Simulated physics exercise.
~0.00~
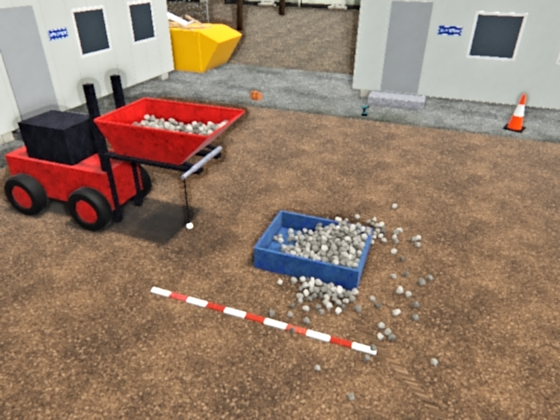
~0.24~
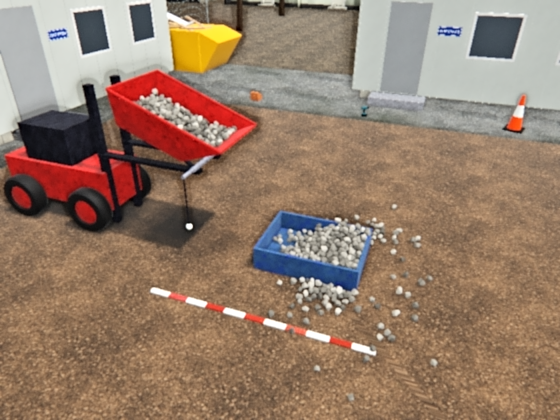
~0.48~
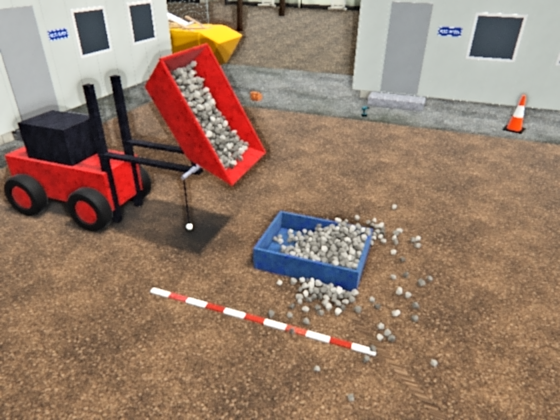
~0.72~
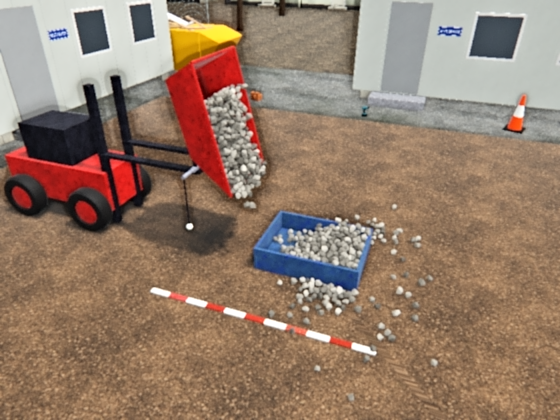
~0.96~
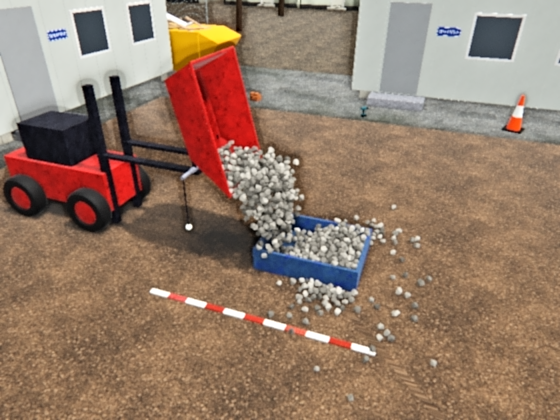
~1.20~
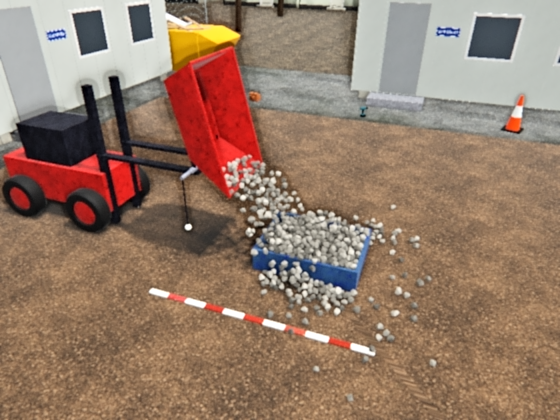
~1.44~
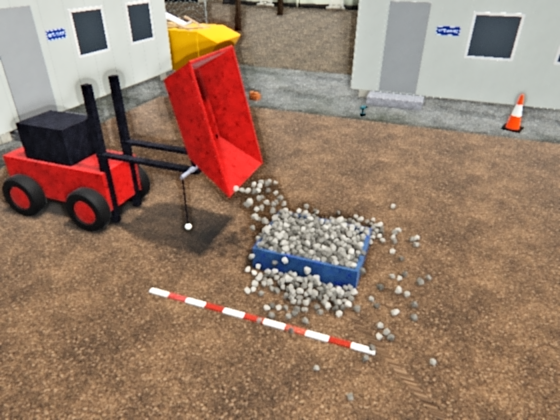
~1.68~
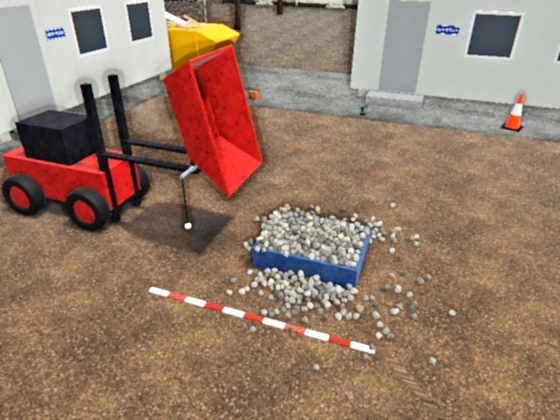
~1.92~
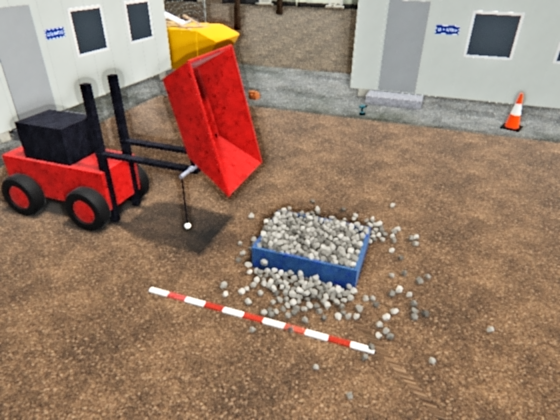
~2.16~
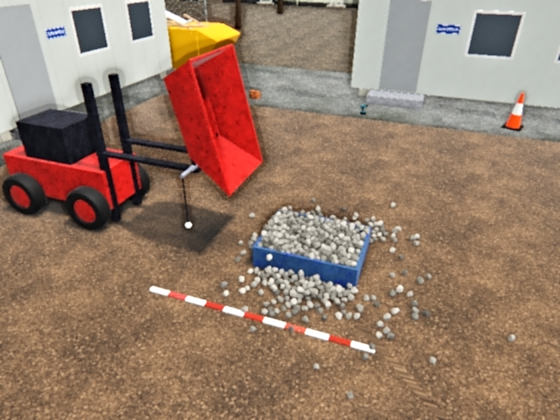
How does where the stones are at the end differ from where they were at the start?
At the start the stones were split between the red skip on the left and the blue bin with the ground around it. By the end the skip was empty and they were all further right and lower overall, heaped in the bin and scattered around it.
A red forklift on a building site tilted its skip steeply and poured its grey stones toward a blue bin that already held some. Most landed in the bin, heaping it up, while others spilled around it, and the skip stayed tipped and empty.
